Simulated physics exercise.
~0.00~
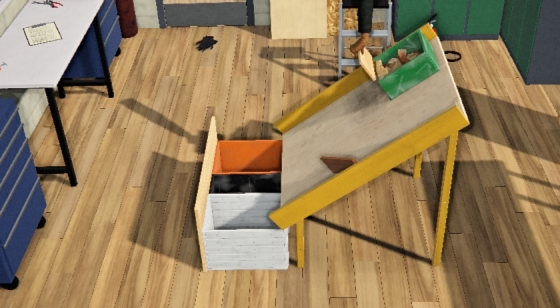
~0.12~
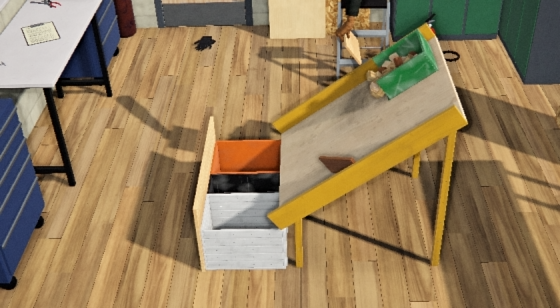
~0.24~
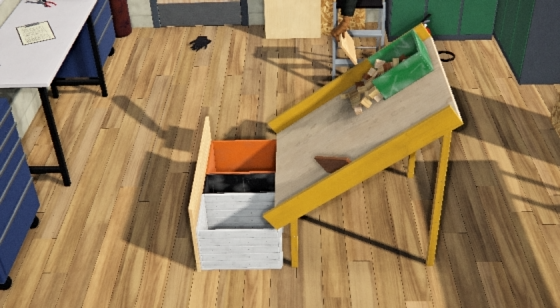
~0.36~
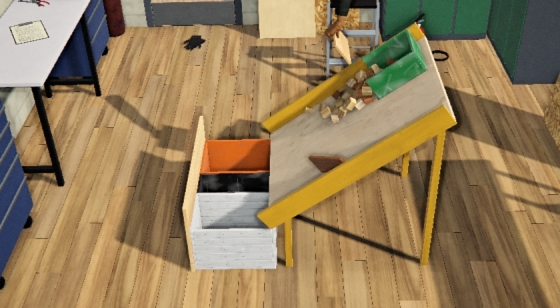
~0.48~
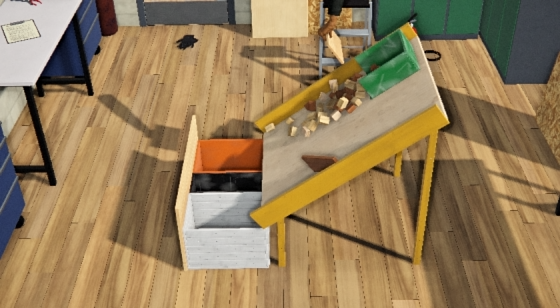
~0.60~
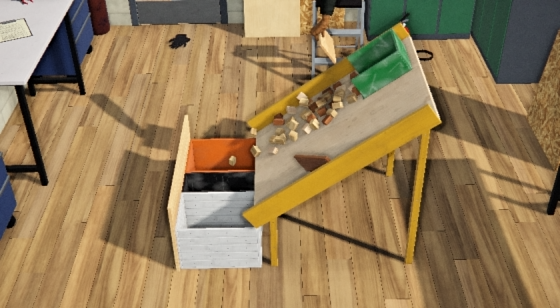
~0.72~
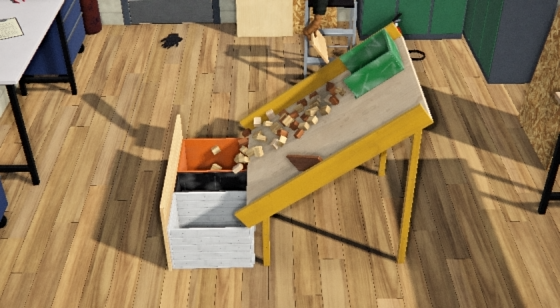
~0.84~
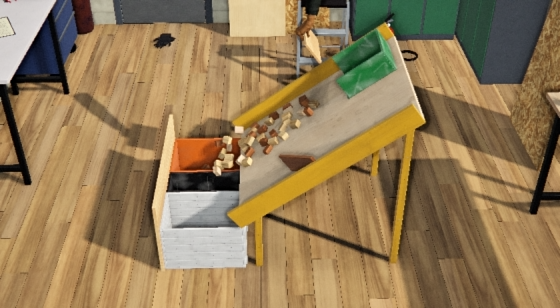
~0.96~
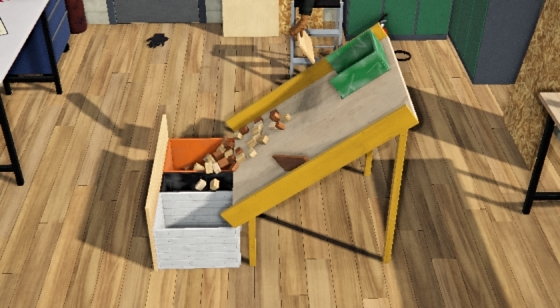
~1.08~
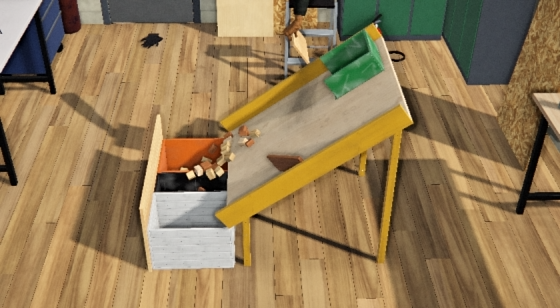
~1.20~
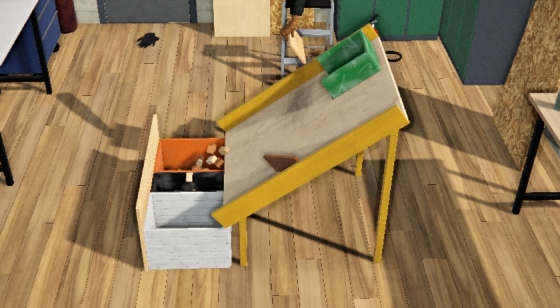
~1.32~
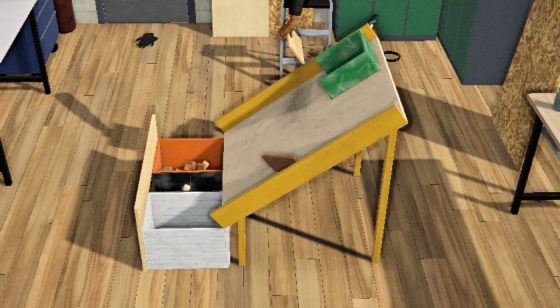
In a workshop, wooden blocks slide down a sloped table into orange and black bins.
